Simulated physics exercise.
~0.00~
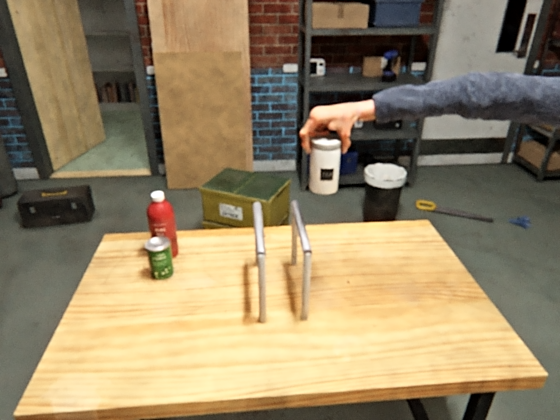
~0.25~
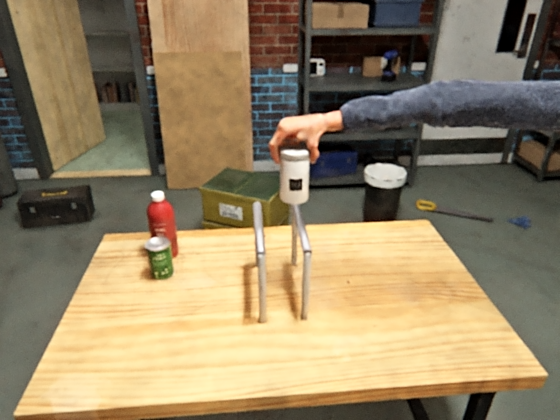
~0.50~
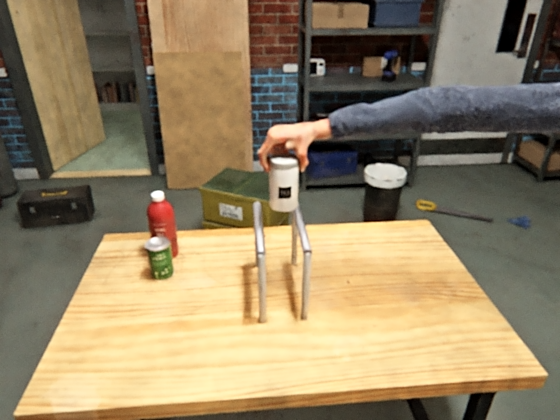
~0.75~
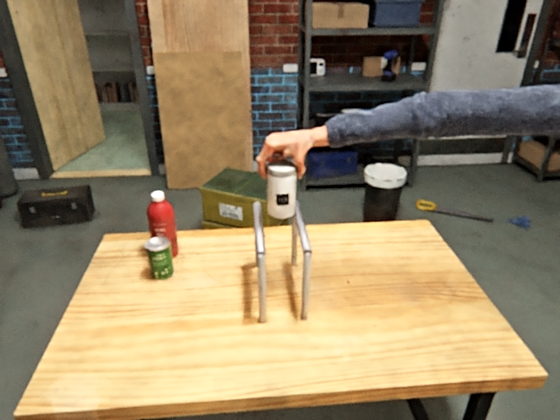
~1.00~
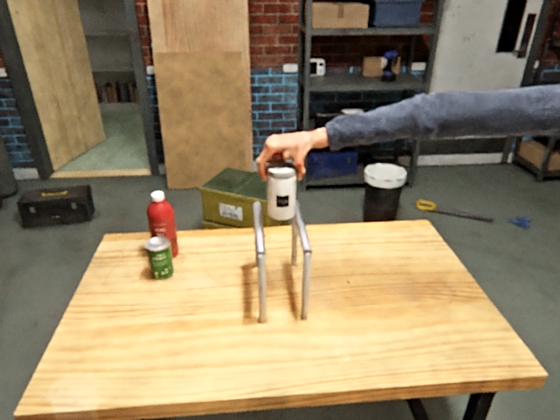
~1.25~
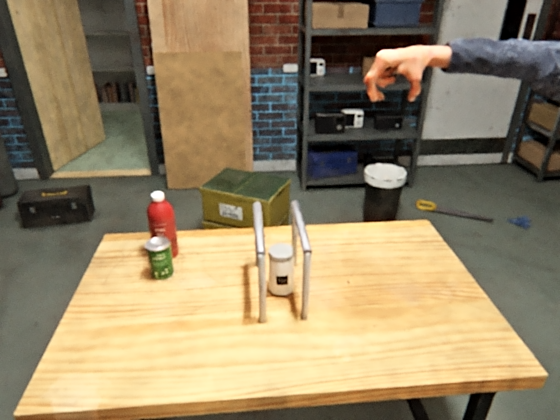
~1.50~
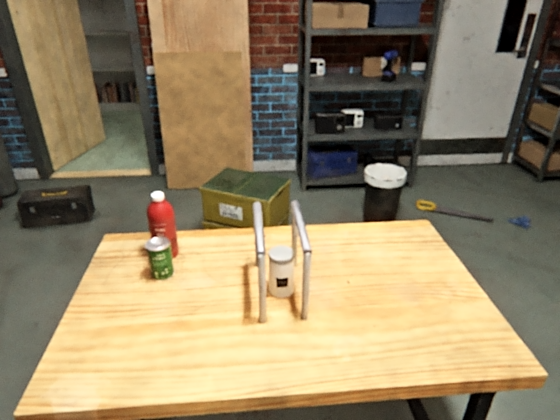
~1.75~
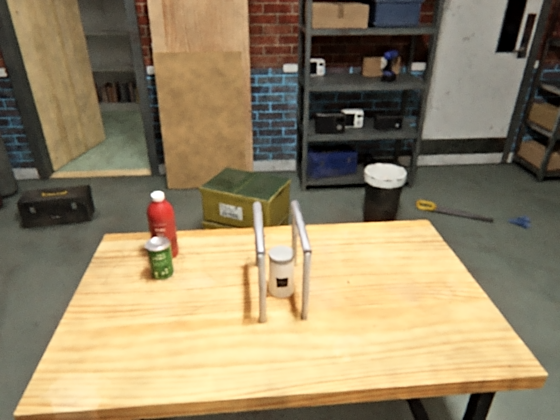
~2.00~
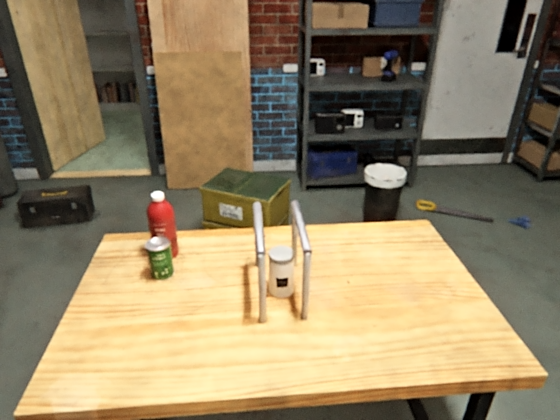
A white jar, carried left by a hand and released, drops between two metal bars, staying upright.
